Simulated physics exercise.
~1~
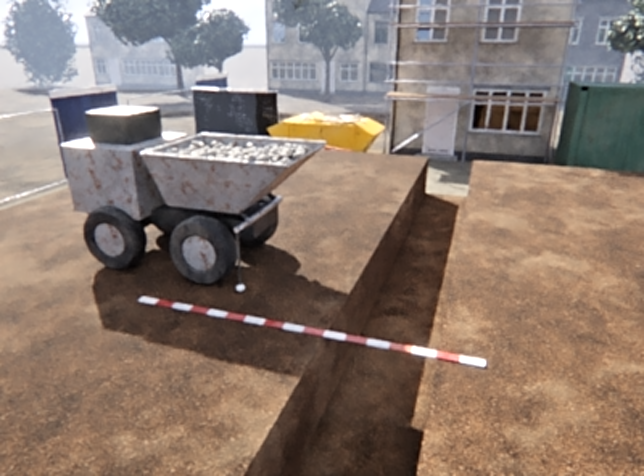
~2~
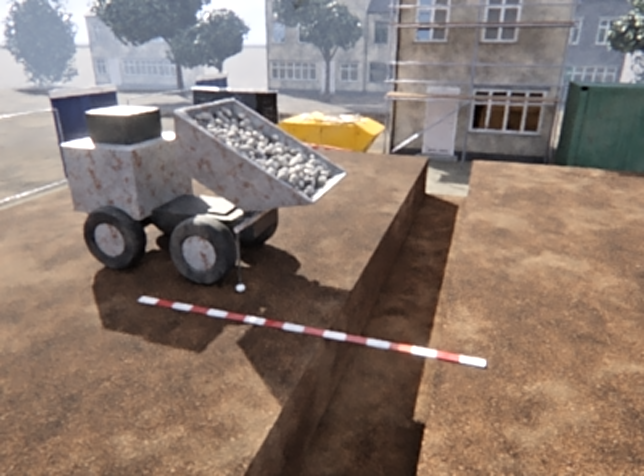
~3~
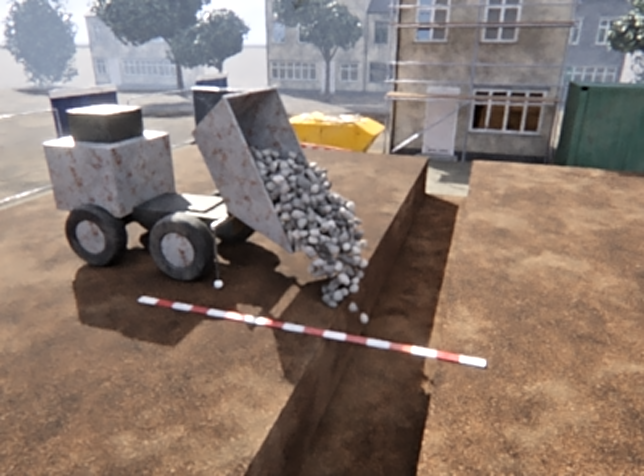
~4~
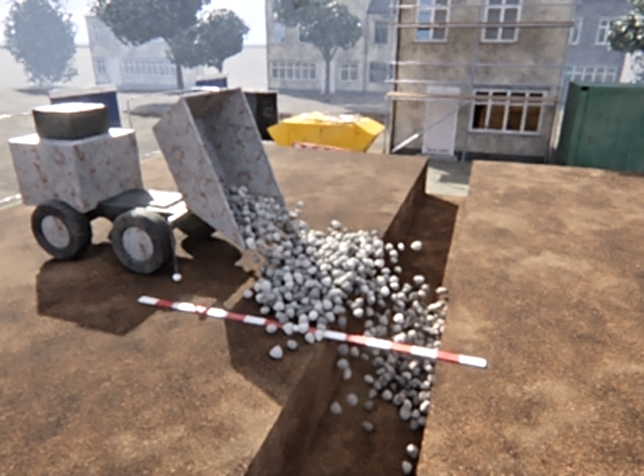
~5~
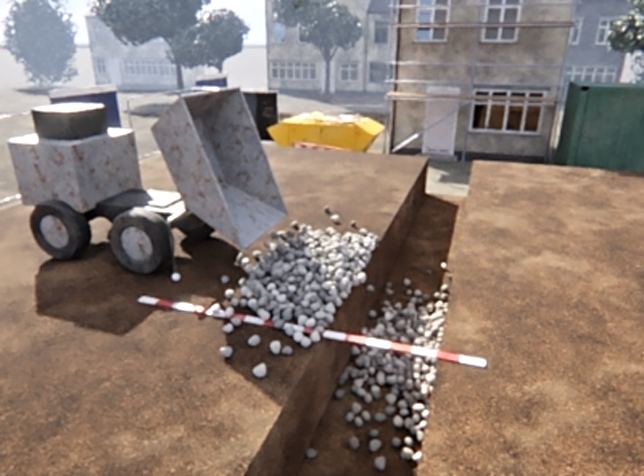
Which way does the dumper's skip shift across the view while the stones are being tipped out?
The skip shifts to the left, away from the trench, as the dumper draws back.
